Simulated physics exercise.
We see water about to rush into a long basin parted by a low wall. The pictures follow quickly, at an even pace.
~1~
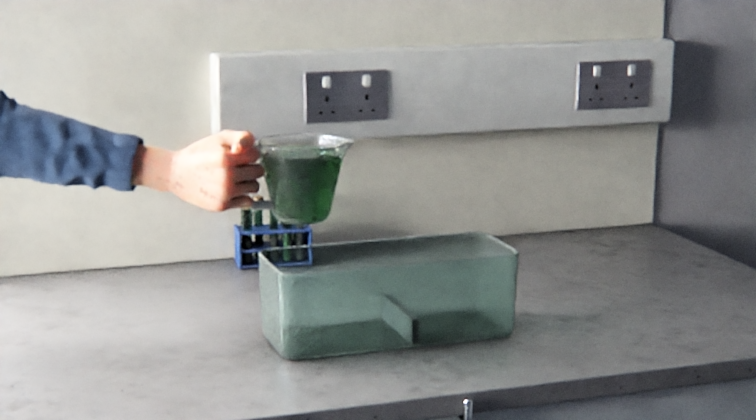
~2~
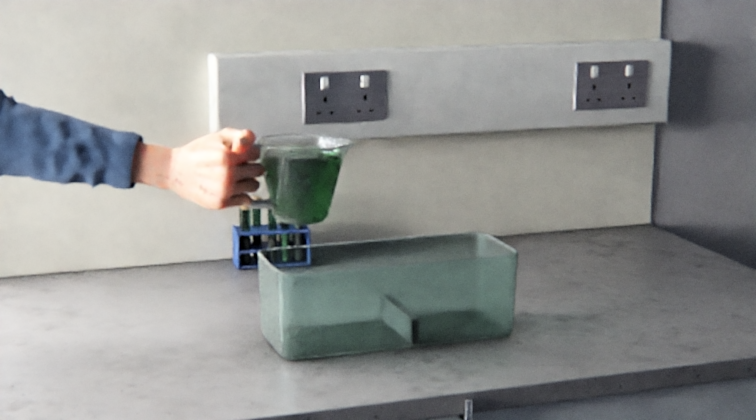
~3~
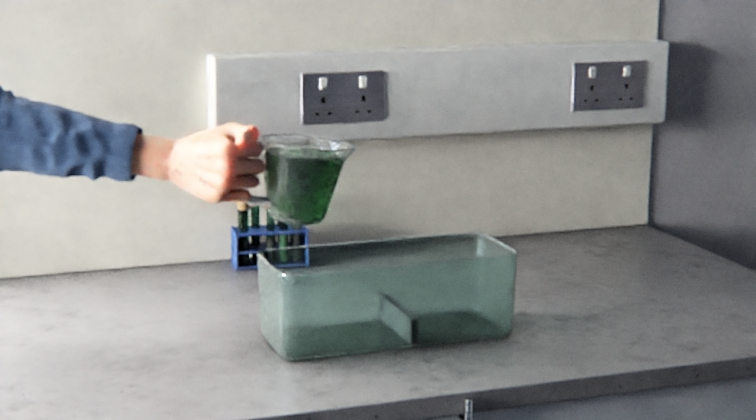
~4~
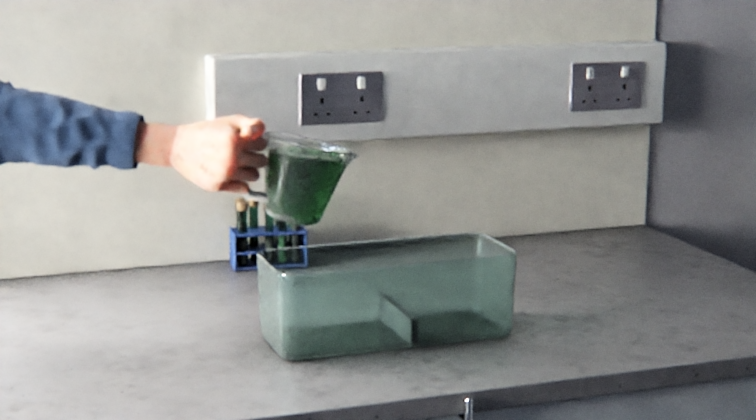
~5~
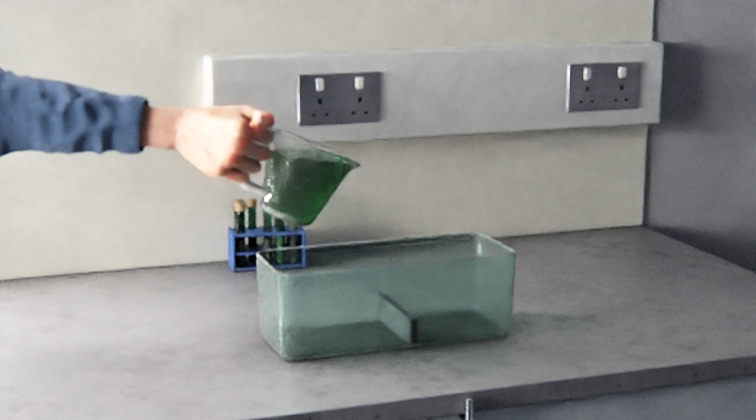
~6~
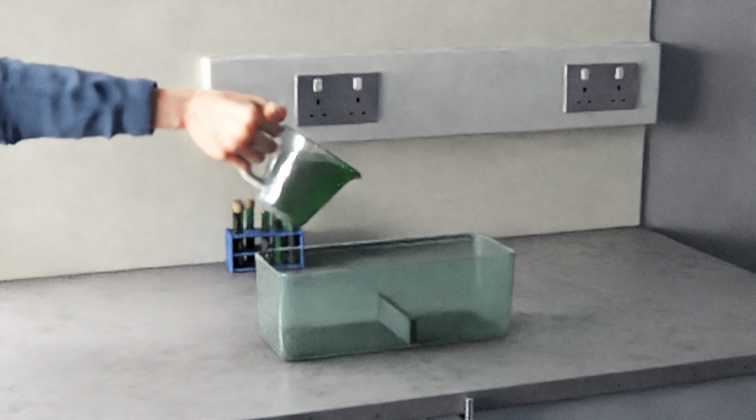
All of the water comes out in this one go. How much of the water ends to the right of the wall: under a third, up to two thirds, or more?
The share right of the wall is less than a third.
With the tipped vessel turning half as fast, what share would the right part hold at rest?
Close to 30 per cent.
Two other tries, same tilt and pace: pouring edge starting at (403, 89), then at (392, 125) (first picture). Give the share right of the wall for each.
The first gives 85 %, the second 90 %.
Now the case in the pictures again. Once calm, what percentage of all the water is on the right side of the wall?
Roughly 20 in a hundred.
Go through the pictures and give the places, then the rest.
Tilt 0°; pouring edge (353, 140); surface from (262, 156) to (339, 151); the long basin's rim runs from (269, 264) to (502, 244); the wall's top is at (400, 307), in the first picture.
Tilt 2°; pouring edge (354, 142); surface from (261, 155) to (339, 151), in the second picture.
Tilt 6°; pouring edge (356, 147); surface from (265, 152) to (341, 154), in the third picture.
Tilt 13°; pouring edge (358, 154); surface from (267, 152) to (343, 156), in the fourth picture.
Tilt 23°; pouring edge (361, 164); surface from (271, 153) to (346, 160), in the fifth picture.
Tilt 34°; pouring edge (361, 177); surface from (268, 167) to (356, 168); 1 per cent is over the edge, in the sixth picture.
A moment on, the tilt is 95° and 38 per cent is still to pour, 29 is left of the wall and 10 right of it.
Next, the tilt is 98° and 6 per cent is still to pour, 71 is left of the wall and 15 right of it.
Then the tilt is 98° and 0 per cent is still to pour, 79 is left of the wall and 18 right of it.
Later the tilt is 98° and 0 per cent is still to pour, 80 is left of the wall and 19 right of it.
Finally, 80 per cent lies left of the wall, 19 right of it and 2 outside.
